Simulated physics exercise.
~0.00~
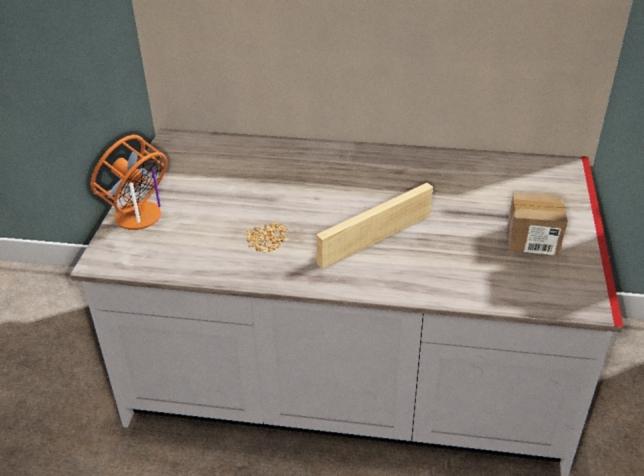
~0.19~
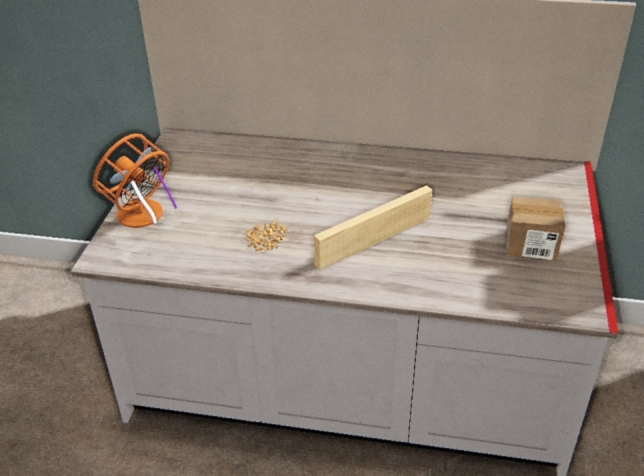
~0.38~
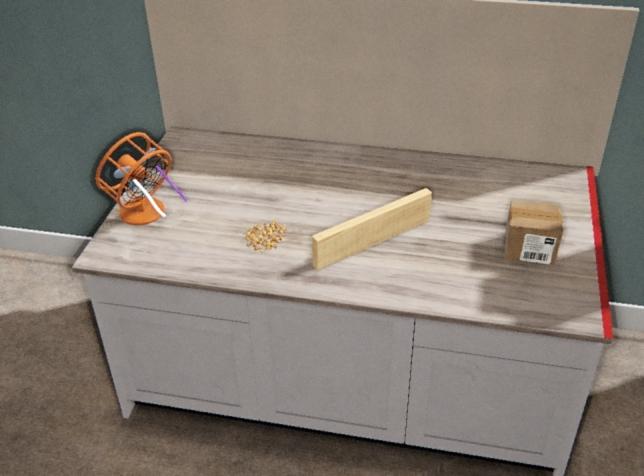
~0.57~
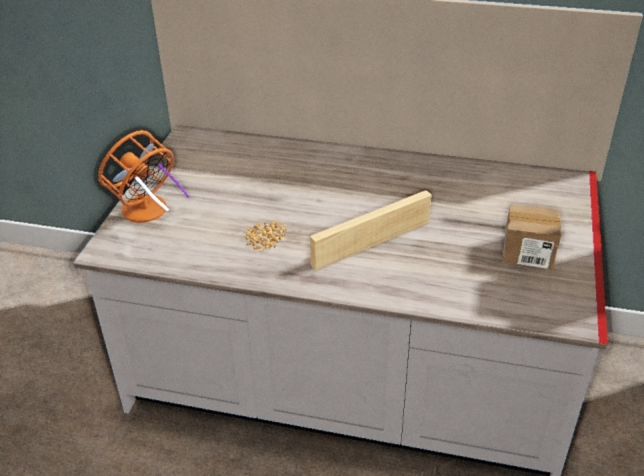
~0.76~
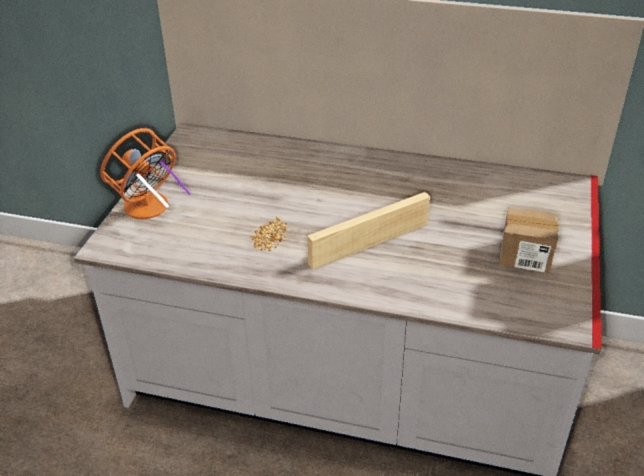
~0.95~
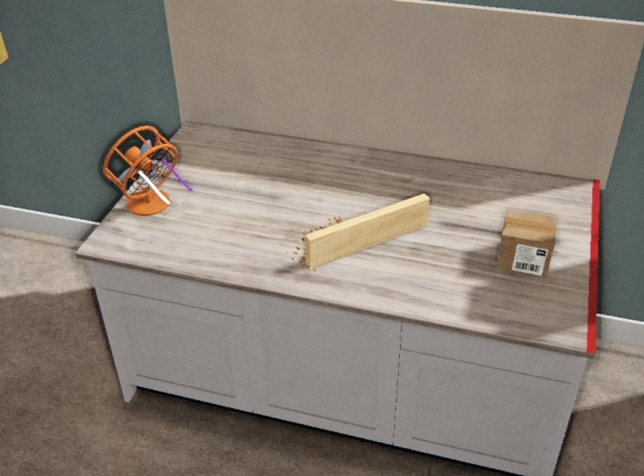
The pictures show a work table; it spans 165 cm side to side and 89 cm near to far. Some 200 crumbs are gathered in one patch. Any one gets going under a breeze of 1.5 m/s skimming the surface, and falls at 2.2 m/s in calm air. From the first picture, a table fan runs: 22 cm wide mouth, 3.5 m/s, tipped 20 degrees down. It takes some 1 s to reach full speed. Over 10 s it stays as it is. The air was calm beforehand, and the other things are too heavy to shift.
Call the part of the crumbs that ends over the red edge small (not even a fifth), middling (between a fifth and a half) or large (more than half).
Small.
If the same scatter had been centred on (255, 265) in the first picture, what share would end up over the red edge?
0 %.
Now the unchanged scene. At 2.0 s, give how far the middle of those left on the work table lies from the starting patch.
Roughly 45 centimetres.
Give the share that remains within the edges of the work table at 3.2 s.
Around 90 percent remain.
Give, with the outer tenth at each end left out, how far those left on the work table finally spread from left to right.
60 centimetres or so.
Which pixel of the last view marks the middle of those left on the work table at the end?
Roughly at (422, 218).
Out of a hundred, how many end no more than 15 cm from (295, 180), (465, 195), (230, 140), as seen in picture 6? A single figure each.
0 %, 20 %, 0 %.
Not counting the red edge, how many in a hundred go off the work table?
Roughly 10 %.
After 2.0 s the count stands so, 0 % are over the red edge; the middle of those still in play is near (401, 226).
After 3.2 s the count stands so, 0 % are over the red edge; the middle of those still in play is near (410, 223).
After 5.5 s the count stands so, 0 % are over the red edge; the middle of those still in play is near (415, 221).
After 10.0 s, at the end, 0 % are over the red edge; the middle of those still in play is near (422, 218).
